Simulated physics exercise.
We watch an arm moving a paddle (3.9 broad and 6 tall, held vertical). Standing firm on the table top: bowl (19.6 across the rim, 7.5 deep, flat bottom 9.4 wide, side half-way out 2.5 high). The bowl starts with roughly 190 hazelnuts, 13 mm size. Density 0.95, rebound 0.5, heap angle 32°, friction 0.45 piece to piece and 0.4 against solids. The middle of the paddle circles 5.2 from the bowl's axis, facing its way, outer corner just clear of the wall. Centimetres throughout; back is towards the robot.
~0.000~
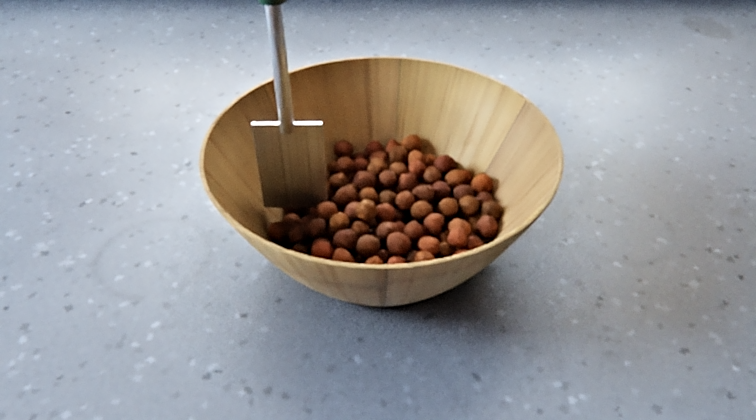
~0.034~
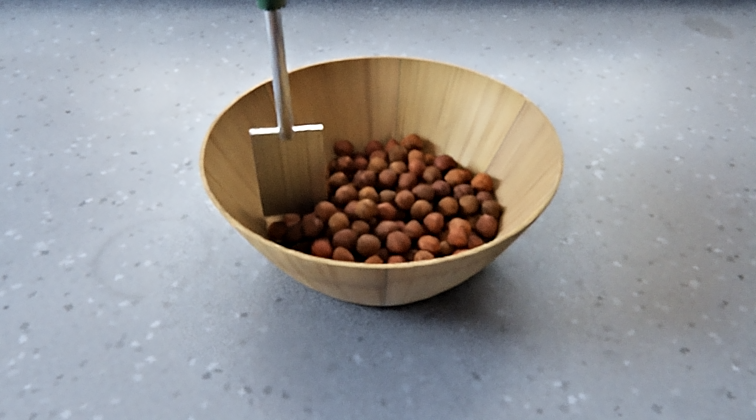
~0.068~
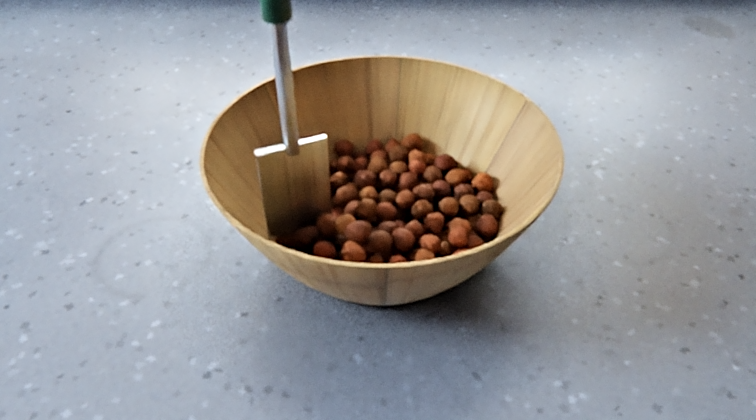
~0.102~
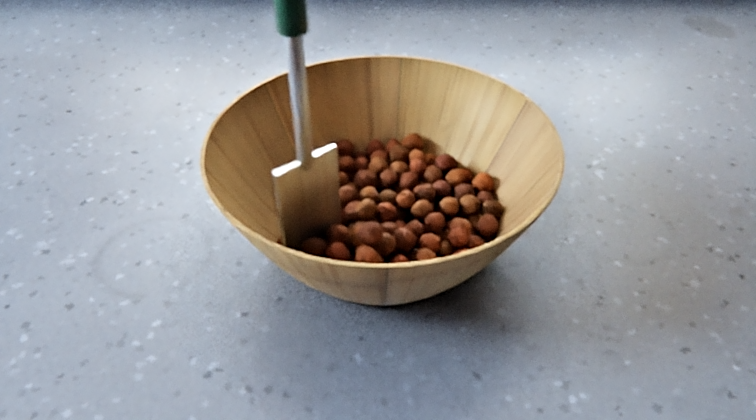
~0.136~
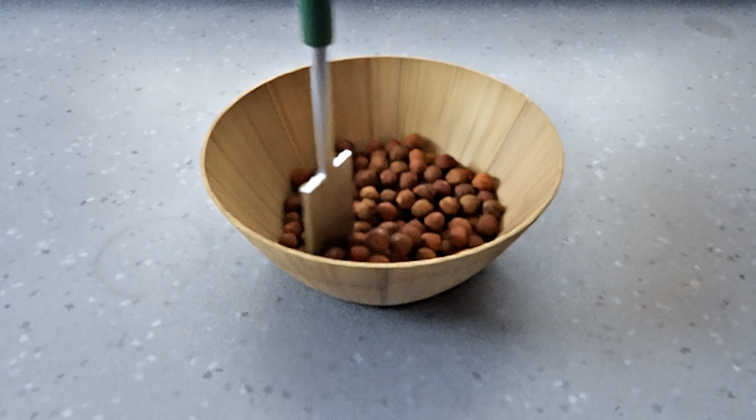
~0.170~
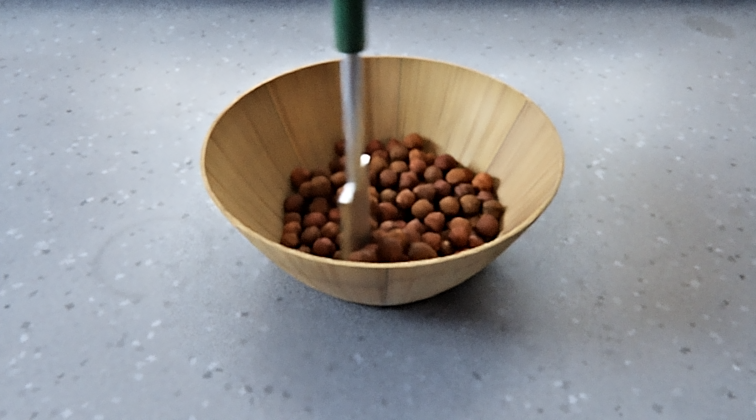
A flat metal paddle on a thin rod with a green handle is held upright in a wooden bowl, seen from above at an angle on a speckled grey surface. Reddish-brown hazelnuts lie heaped in the light, wide-rimmed bowl, right of the paddle. The paddle sweeps from the left towards the near middle, turning edge-on and pushing through the nuts, while the bowl and camera stay still.
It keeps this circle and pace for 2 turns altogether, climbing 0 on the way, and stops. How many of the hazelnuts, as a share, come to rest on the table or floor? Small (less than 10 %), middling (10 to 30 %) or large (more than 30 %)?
A small share, less than 10 %, ends on the table or floor.
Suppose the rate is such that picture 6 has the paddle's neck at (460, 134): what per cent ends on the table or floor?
Some 20 per cent.
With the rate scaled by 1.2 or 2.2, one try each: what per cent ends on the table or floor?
About 5 and 30 per cent.
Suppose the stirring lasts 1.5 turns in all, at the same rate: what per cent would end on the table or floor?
In that case some 0 per cent.
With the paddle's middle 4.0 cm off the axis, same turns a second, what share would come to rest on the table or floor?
It would be near 0 per cent.
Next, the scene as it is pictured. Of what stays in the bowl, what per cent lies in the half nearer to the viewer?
Some 65 per cent.
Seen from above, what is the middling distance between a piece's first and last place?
About 5 cm.
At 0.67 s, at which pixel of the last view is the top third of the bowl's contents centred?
Around (287, 182).
After 0.67 s, 329° round, highest piece 8 above the table; 192 in the bowl.
After 1.18 s, 223° round, highest piece 8 above the table; 192 in the bowl.
After 1.63 s, 0° round, highest piece 7 above the table; 190 in the bowl, 2 on the table or floor.
After 2.33 s, 0° round, highest piece 6 above the table; 190 in the bowl, 2 on the table or floor.
At rest, 190 in the bowl, 2 on the table or floor. That is 1 % on the table or floor.
